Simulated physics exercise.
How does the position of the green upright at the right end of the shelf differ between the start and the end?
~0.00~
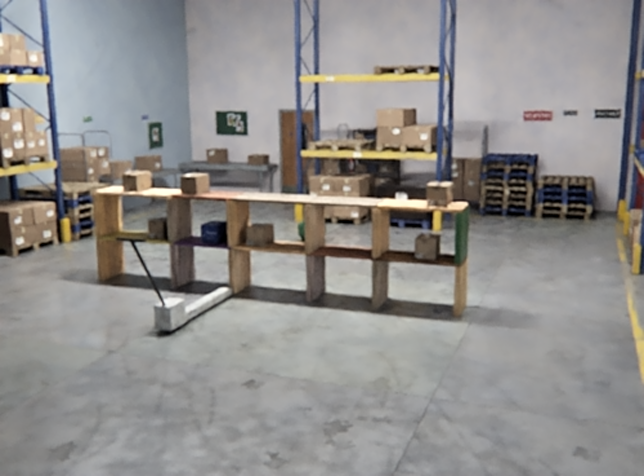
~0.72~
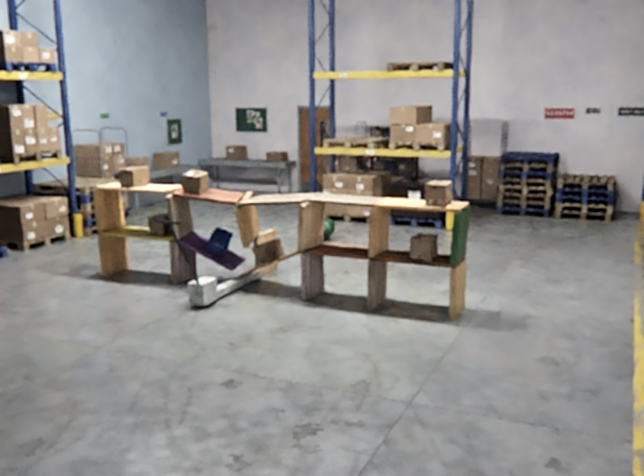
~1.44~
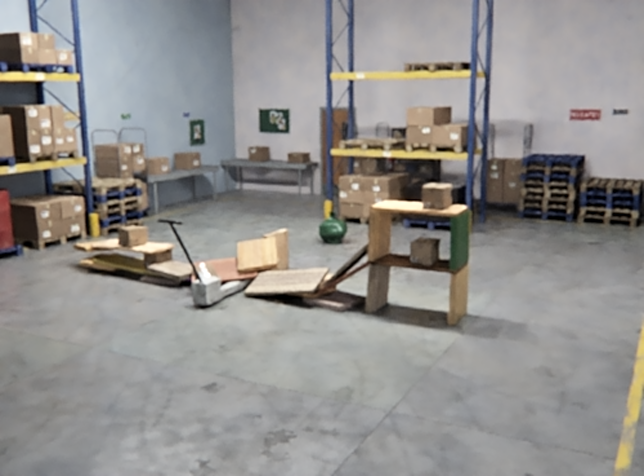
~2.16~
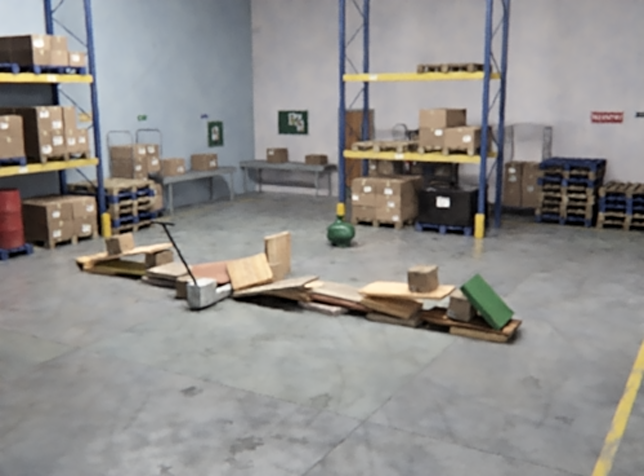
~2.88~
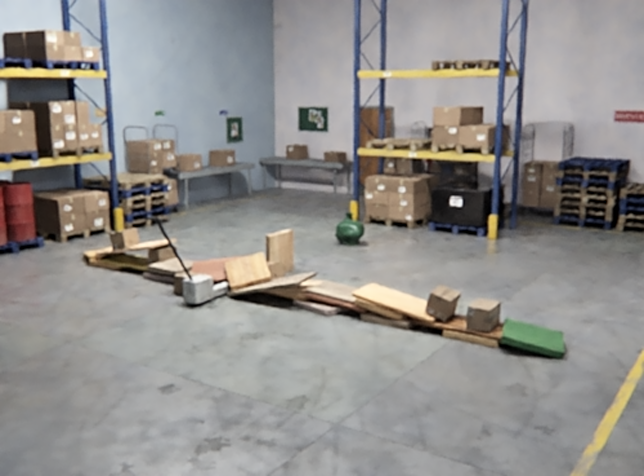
At the start the green upright stands upright at the right end of the shelf. By the end it is lying on its side on the floor at the right end of the fallen boards.
